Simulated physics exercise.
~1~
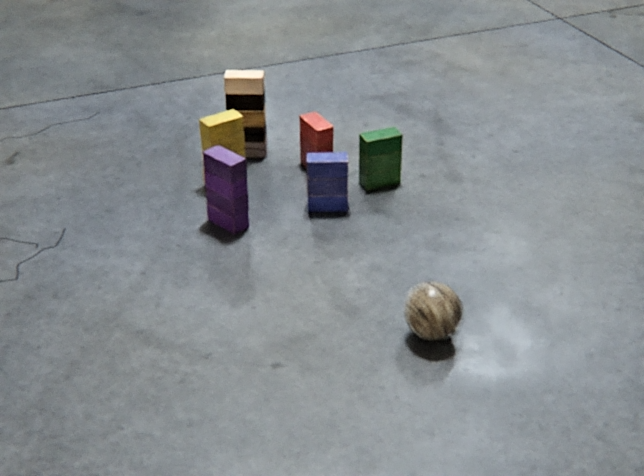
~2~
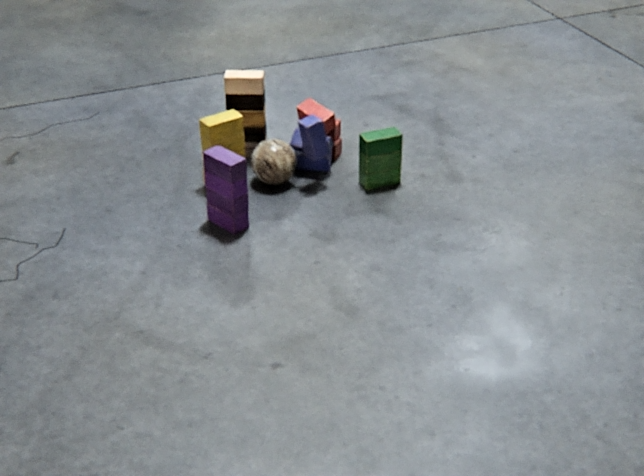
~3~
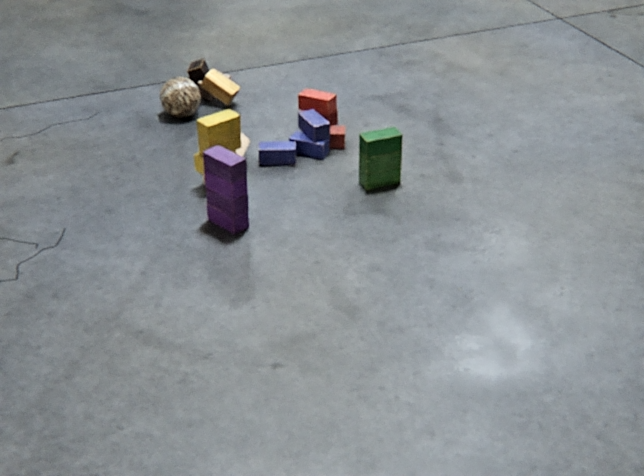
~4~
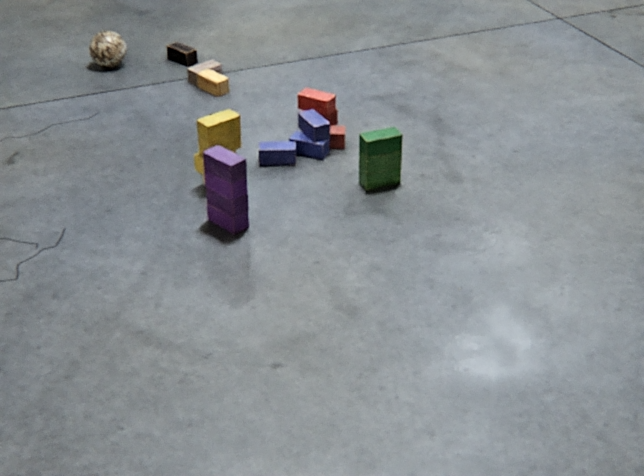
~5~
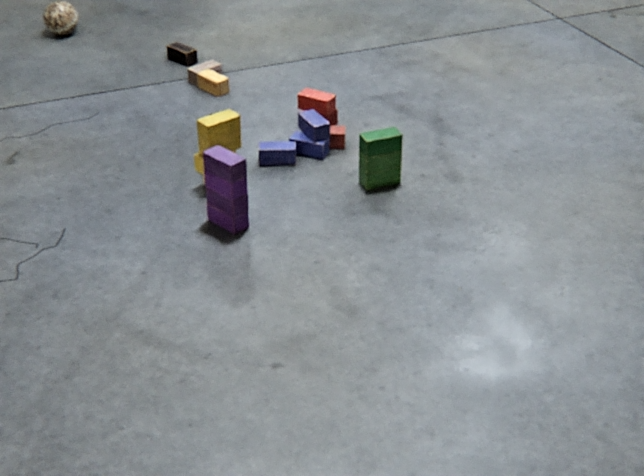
The clip shows a mottled ball rolling away across a grey floor into small stacks of coloured blocks, knocking the blue, red and striped stacks apart. It rolls on toward the upper left, while the purple and green stacks stay standing and a blue block lies on its side.
